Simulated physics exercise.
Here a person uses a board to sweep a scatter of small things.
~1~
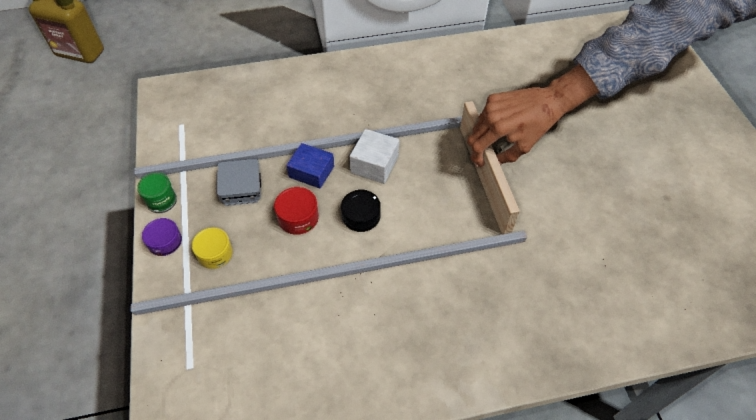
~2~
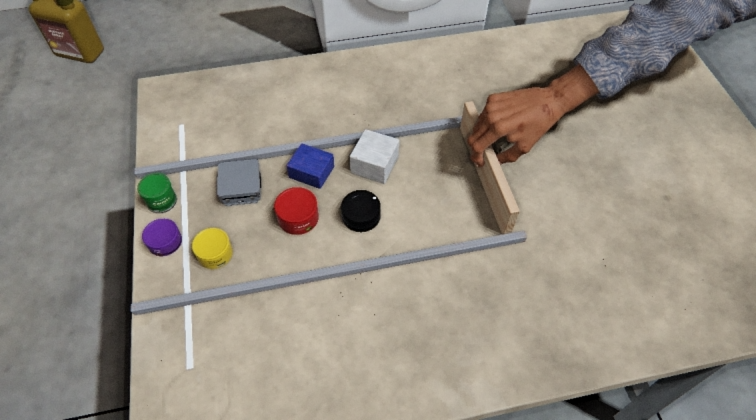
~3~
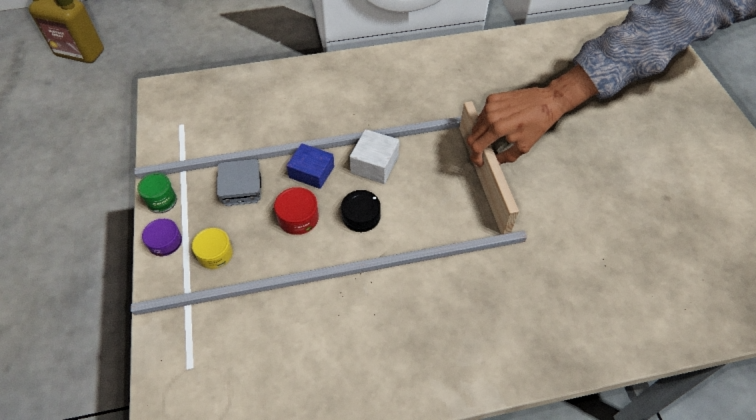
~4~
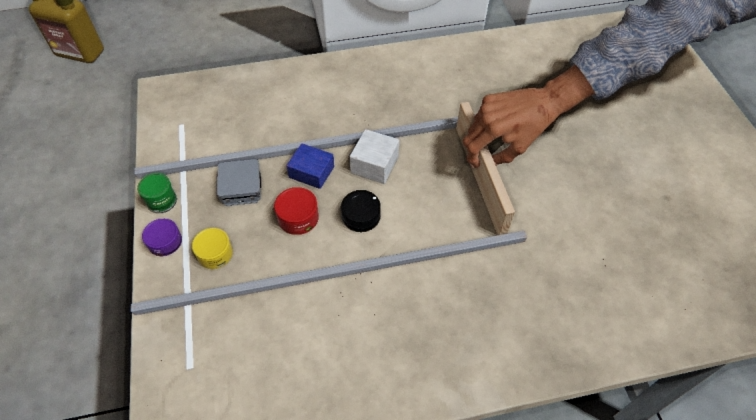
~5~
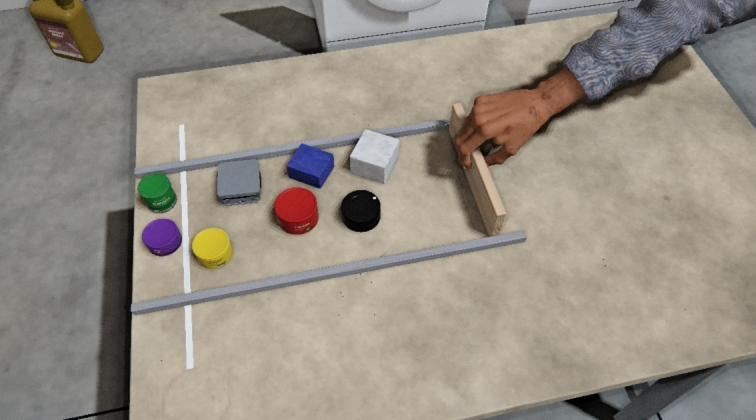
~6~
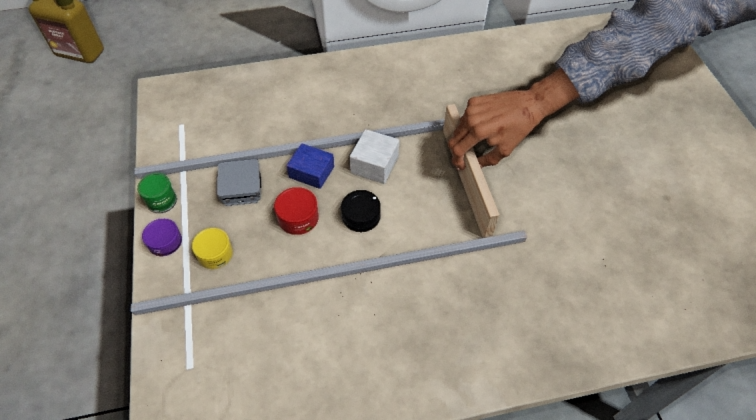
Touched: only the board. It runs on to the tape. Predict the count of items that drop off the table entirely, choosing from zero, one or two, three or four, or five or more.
The count is five or more.
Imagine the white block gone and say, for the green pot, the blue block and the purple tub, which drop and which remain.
Outcome - green pot falling, blue block staying, purple tub falling.
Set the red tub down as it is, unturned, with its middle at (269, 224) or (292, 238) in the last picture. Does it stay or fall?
The red tub goes down at the first spot and stays put at the second.
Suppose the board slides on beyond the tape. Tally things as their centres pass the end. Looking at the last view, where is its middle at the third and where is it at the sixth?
At the first moment about (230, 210), at the next about (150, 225).
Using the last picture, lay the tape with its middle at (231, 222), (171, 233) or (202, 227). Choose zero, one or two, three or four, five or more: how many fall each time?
One to two; at least five; three to four.
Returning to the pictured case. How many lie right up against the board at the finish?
In total, 3.
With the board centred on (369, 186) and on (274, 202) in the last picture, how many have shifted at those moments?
Tally: 3; 7.
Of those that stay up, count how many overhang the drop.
Count: 0.
Soon after, none off yet; green pot at rest near (158, 193); purple tub at rest near (162, 237); yellow tub at rest near (213, 249).
In the end, the number that fall off is five or more; gone, blue block, red tub, grey case, purple tub and green pot.
